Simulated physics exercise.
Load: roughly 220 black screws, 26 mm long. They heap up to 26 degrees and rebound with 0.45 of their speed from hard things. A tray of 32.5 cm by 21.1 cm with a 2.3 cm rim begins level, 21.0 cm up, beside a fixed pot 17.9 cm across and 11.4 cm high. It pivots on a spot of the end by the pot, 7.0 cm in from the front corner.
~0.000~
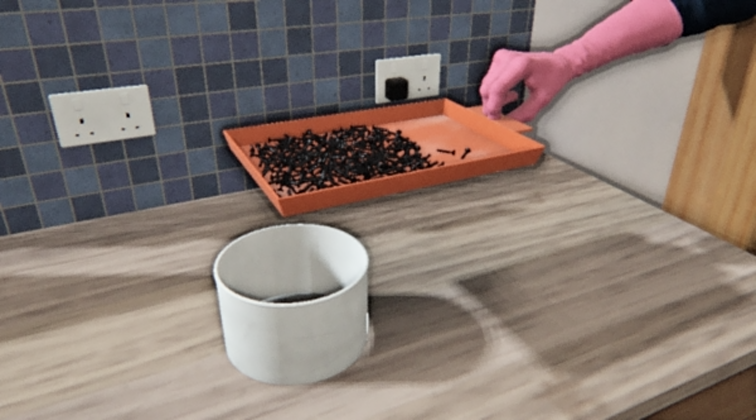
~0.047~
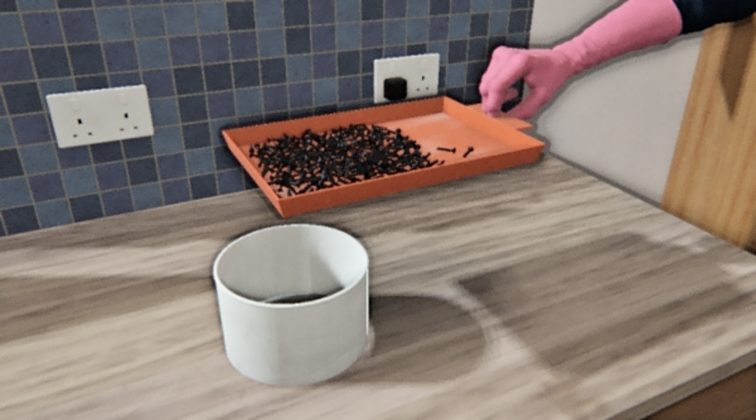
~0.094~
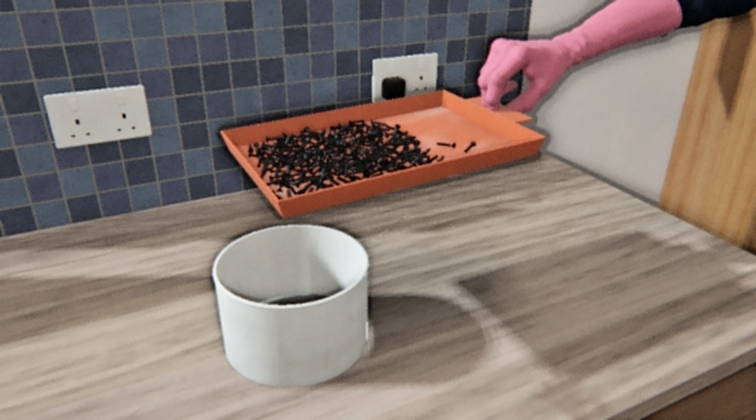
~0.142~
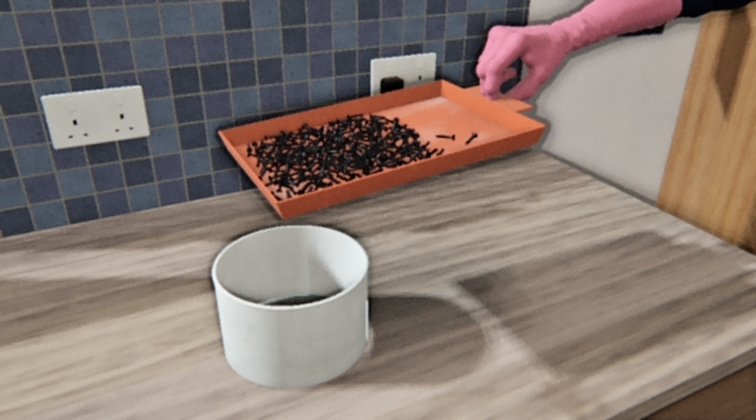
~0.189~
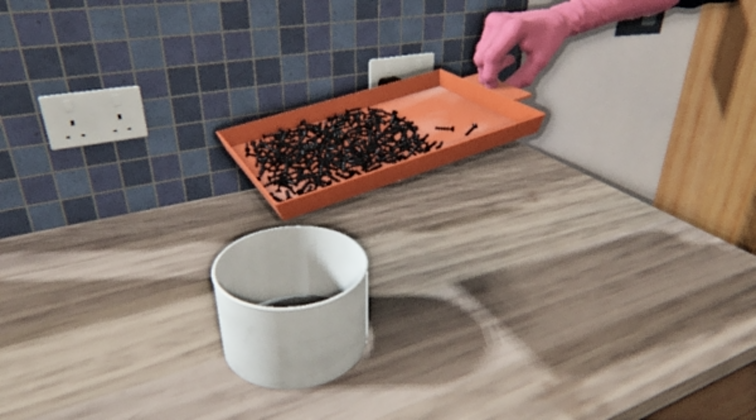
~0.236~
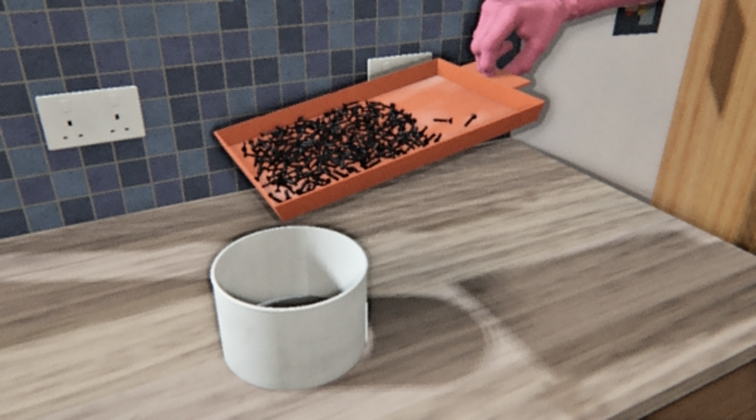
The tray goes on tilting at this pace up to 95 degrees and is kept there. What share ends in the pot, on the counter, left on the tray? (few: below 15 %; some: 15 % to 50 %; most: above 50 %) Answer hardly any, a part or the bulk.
Pot a part, counter the bulk, tray hardly any.
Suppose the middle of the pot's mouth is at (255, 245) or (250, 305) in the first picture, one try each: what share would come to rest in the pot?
Some 55 and 50 per cent.
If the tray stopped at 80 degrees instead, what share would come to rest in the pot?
In that case some 35 per cent.
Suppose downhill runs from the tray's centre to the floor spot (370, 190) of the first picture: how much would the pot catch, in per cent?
Some 75 per cent.
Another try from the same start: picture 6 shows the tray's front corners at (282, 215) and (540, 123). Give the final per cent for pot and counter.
Pot 70, counter 30.
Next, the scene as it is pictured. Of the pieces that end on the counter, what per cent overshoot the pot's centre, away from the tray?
Some 100 per cent.
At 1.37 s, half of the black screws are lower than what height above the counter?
About 24 cm.
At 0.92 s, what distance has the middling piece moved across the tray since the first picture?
Some 8 cm.
After 0.92 s, tilt 50 degrees; the tray holds 100 %, the pot 0 %.
After 1.37 s, tilt 76 degrees; the tray holds 85 %, the pot 5 %.
Then, at 1.90 s, tilt 95 degrees; the tray holds 0 %, the pot 30 %.
By 2.8 s all is still; pot 35 %, counter 65 %, tray 0 %.
